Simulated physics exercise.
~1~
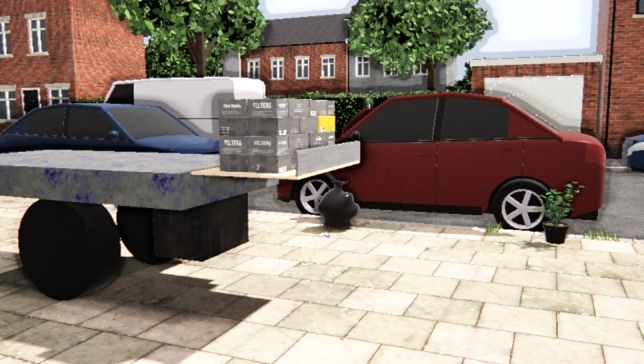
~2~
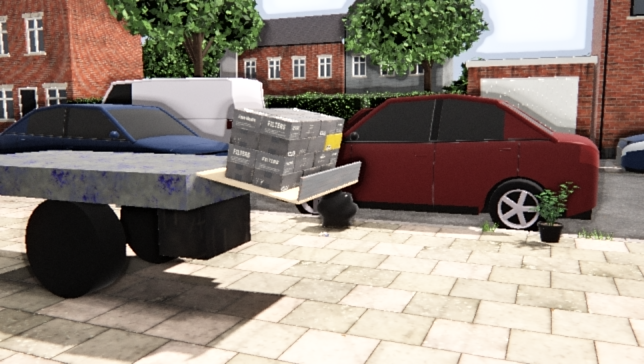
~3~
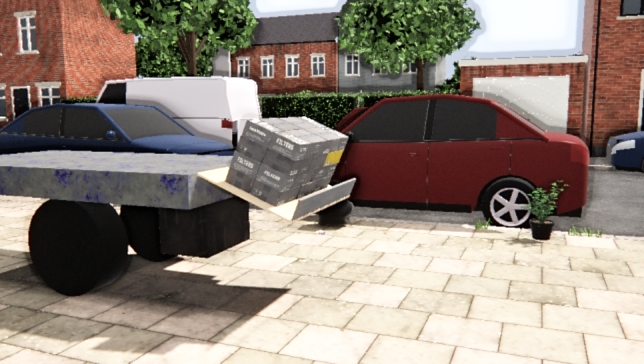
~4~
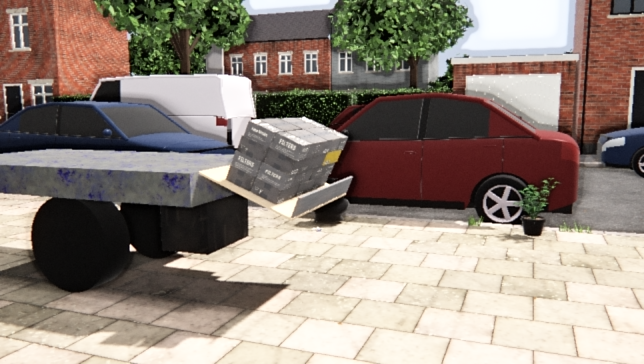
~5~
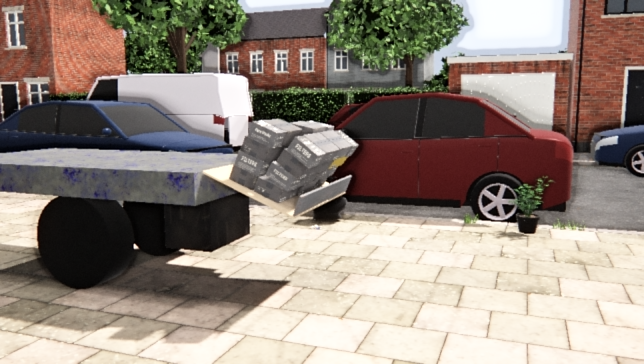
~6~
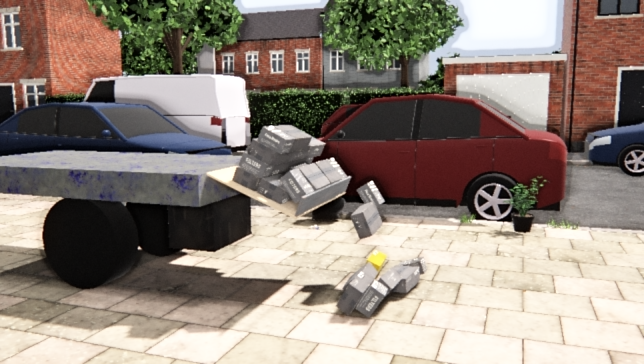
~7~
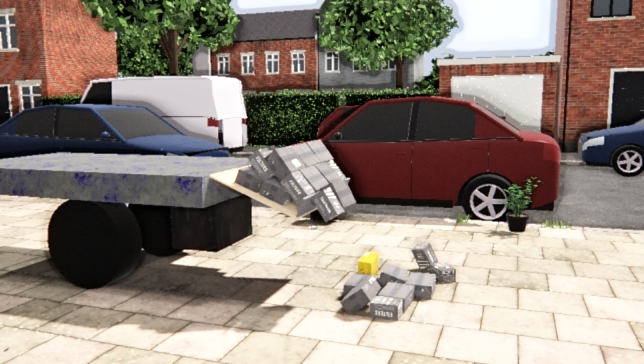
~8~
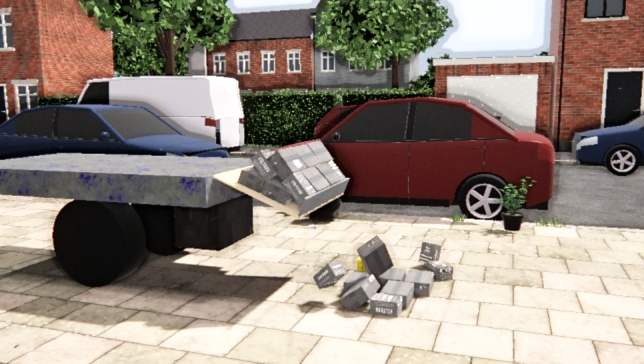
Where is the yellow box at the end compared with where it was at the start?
At the start it sat in the stack on the flap behind the flat-bed. By the end it was down on the paving, lower and a little further right, among the other fallen boxes.
